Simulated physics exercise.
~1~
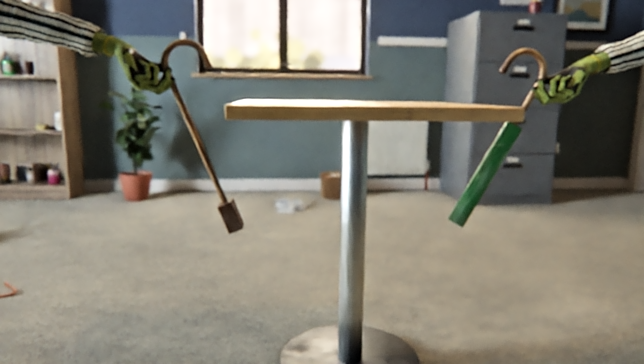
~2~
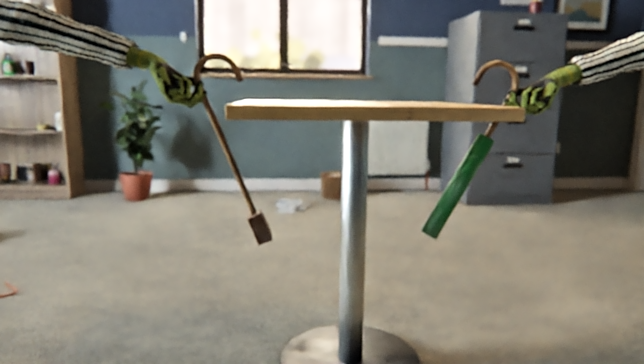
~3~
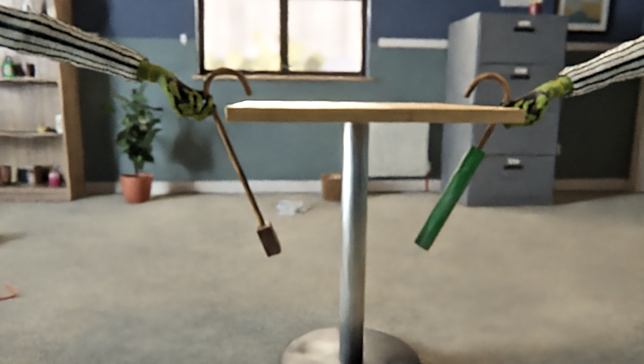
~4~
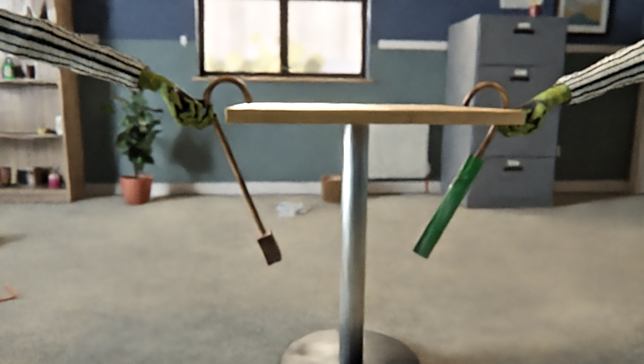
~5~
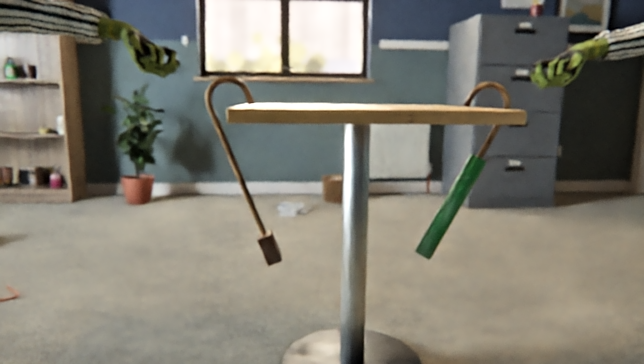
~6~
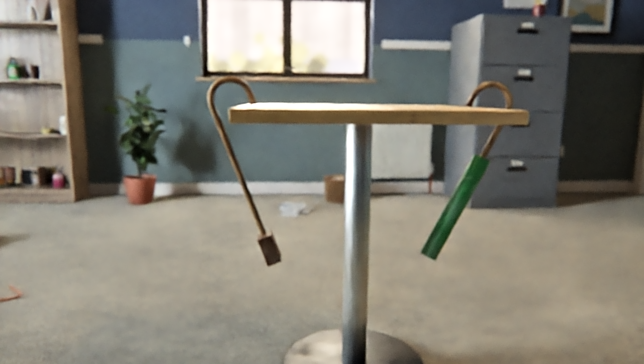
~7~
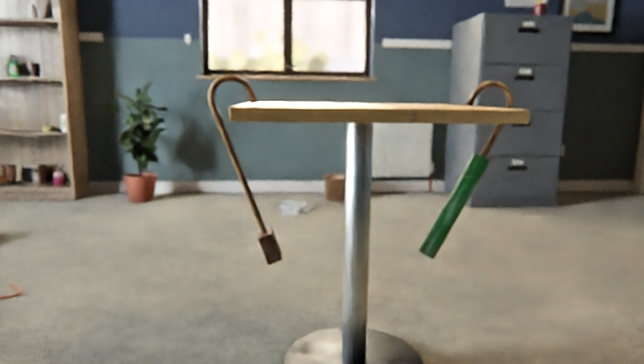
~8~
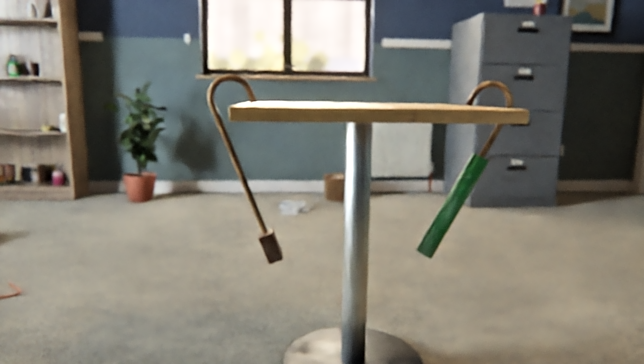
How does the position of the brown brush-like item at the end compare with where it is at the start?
At the start it is held in a gloved hand out to the left of the table, and at the end it is farther right and lower, hanging by its hook from the left edge of the tabletop.
At the start, two gloved hands in striped sleeves hold hooked handles on either side of a small table, one with a brown brush-like end on the left and one with a green end, like an umbrella, on the right. The hands move inward and lower both items until their curved hooks rest over the opposite edges of the tabletop. Both hands then let go and draw back out of view. The brown item and the green item stay hooked on the table edges, hanging at a slant and almost still to the end.
